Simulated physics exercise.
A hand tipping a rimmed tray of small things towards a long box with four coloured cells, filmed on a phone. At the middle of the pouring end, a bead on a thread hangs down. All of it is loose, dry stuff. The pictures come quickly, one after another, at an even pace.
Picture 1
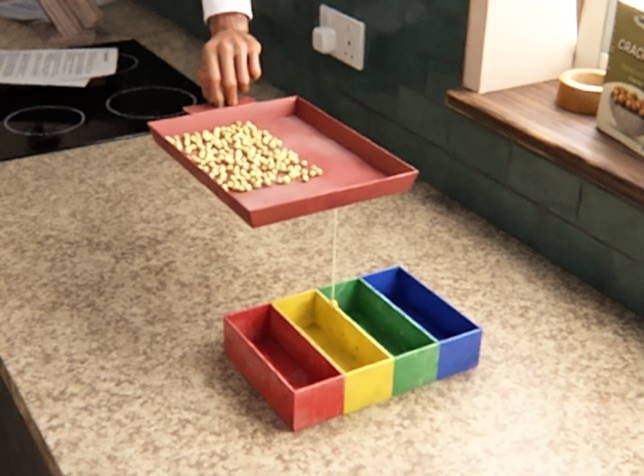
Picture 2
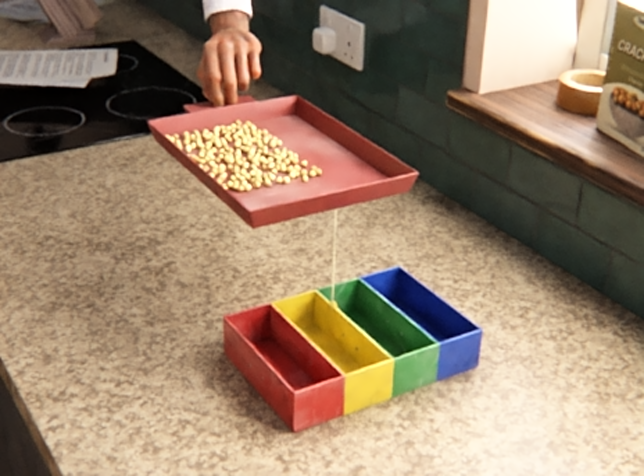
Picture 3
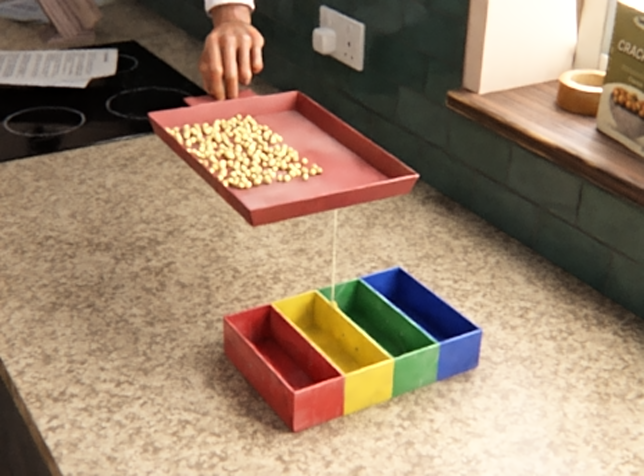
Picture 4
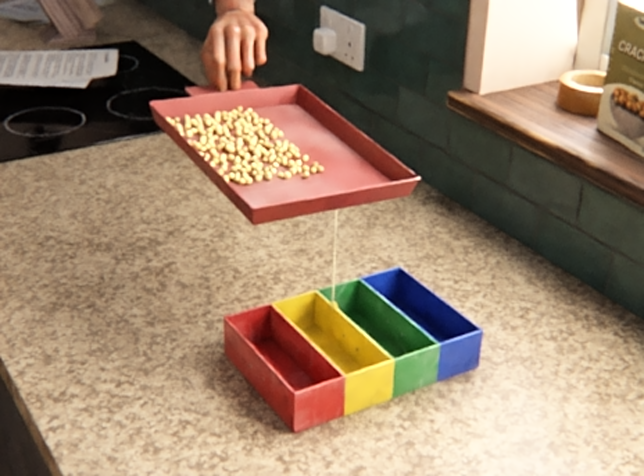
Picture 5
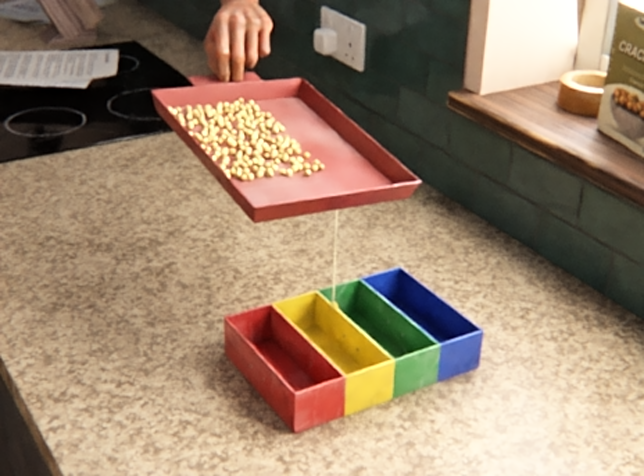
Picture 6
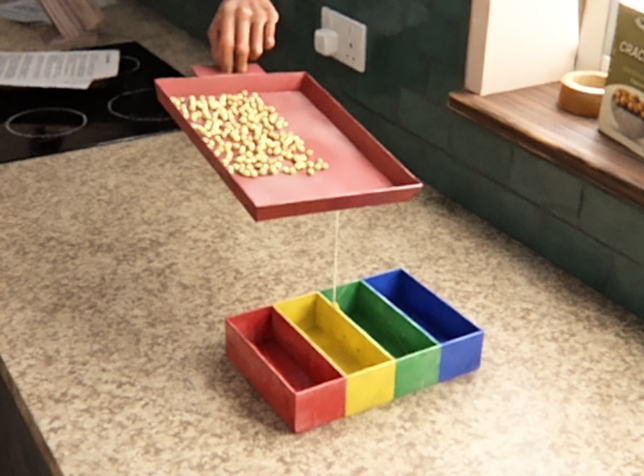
A hand at the back grips a red rimmed tray of pale soya beans above a speckled kitchen worktop, seen from above at an angle by a still camera. Below sits a long box with red, yellow, green and blue cells from left to right, a thread hanging above it, with a black hob behind. The tray gradually tilts, its right front corner lowest, while the beans stay heaped towards the left.
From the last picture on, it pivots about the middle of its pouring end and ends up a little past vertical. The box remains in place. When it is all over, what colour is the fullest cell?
It is the blue one.
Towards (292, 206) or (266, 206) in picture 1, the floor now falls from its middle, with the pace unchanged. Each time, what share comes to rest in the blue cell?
Respectively close to 0 and 0 in a hundred.
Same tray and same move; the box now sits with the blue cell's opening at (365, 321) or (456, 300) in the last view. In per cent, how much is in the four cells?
You'd get about 0 per cent first and about 100 per cent second.
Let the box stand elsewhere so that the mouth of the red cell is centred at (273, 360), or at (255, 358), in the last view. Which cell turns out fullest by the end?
So it's the cell in blue for the first shift and blue for the second.
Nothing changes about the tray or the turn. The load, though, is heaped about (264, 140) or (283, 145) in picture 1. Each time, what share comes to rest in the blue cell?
About 90 %, then about 90 %.
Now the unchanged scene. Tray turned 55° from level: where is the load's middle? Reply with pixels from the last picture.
In the last view the centre sits at roughly (385, 200).
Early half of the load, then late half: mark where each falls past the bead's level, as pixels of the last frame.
The opening part goes through (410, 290); what follows goes through (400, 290).
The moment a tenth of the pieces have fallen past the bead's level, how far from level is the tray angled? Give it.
Close to 65 degrees, I reckon.
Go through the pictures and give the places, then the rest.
Corners of the pouring end at (253, 207) and (410, 170), level; middle of the load at (238, 155), soya beans; bead on its thread at (332, 305); red cell at (319, 399); yellow cell at (369, 382); green cell at (415, 366); blue cell at (459, 351), in the first frame.
Corners of the pouring end at (253, 207) and (410, 172), level; middle of the load at (238, 154), in the second frame.
Corners of the pouring end at (254, 206) and (411, 173), tipped barely, lowest at the right corner; middle of the load at (238, 150), in the third frame.
Corners of the pouring end at (255, 204) and (412, 176), tipped a little, lowest at the right corner; middle of the load at (239, 144), in the fourth frame.
Corners of the pouring end at (257, 203) and (413, 179), tipped a little, lowest at the right corner; middle of the load at (241, 137), in the fifth frame.
Corners of the pouring end at (260, 202) and (414, 183), tipped a little, lowest at the right corner; middle of the load at (244, 132); red cell at (321, 402); yellow cell at (370, 385); green cell at (417, 368); blue cell at (461, 353), in the sixth frame.
Soon, tray tipped steeply; nearly all on the tray; a small part in the blue cell; a stray few in the green cell; a stray few falling or outside the box.
A while on, tray tipped right over; about half on the tray; about a third in the blue cell; a stray few in the green cell; a stray few in the yellow cell; about a quarter falling or outside the box.
Towards the end, tray tipped past a quarter turn; nearly all in the blue cell; a small part in the green cell; a stray few in the yellow cell; a stray few falling or outside the box.
Finally, tray tipped past a quarter turn; nearly all in the blue cell; a small part in the green cell; a stray few in the yellow cell; none in the red cell; a stray few outside the box.
